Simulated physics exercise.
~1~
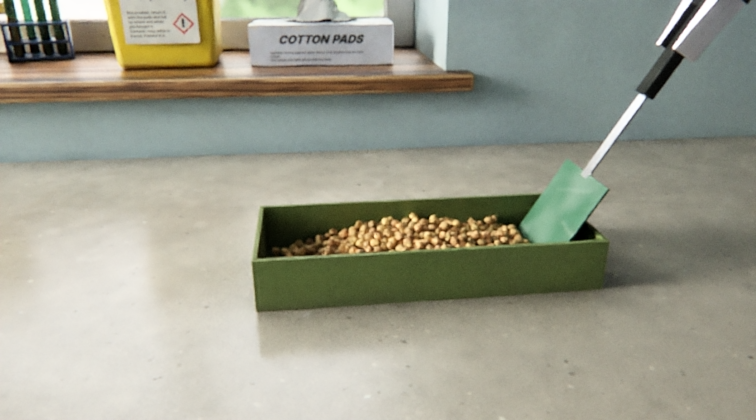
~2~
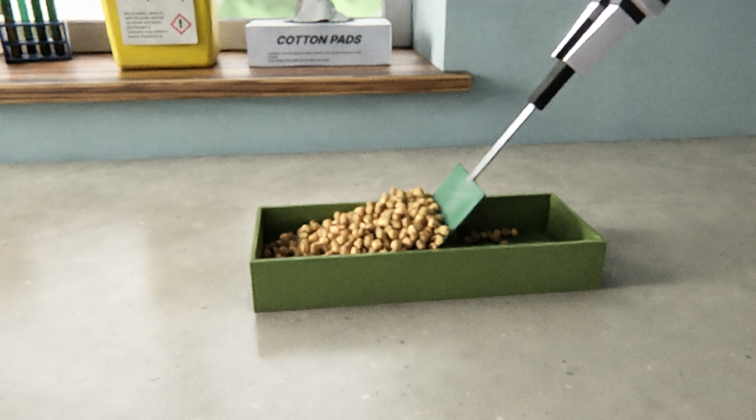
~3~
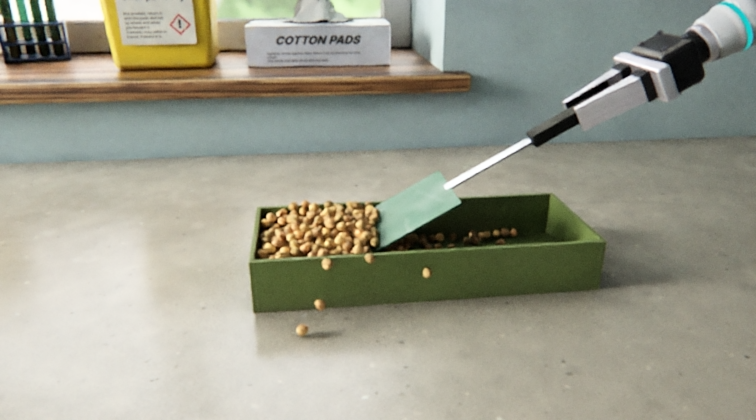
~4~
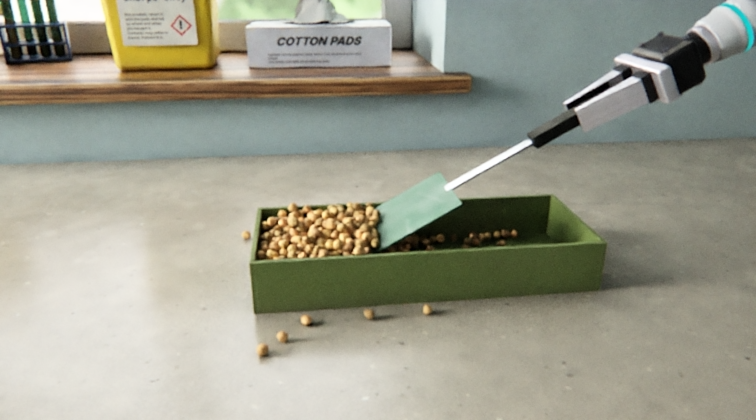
Robot-held green turner pushing dried chickpeas leftward along a green trough, heaping them at the left end as a few spill out.
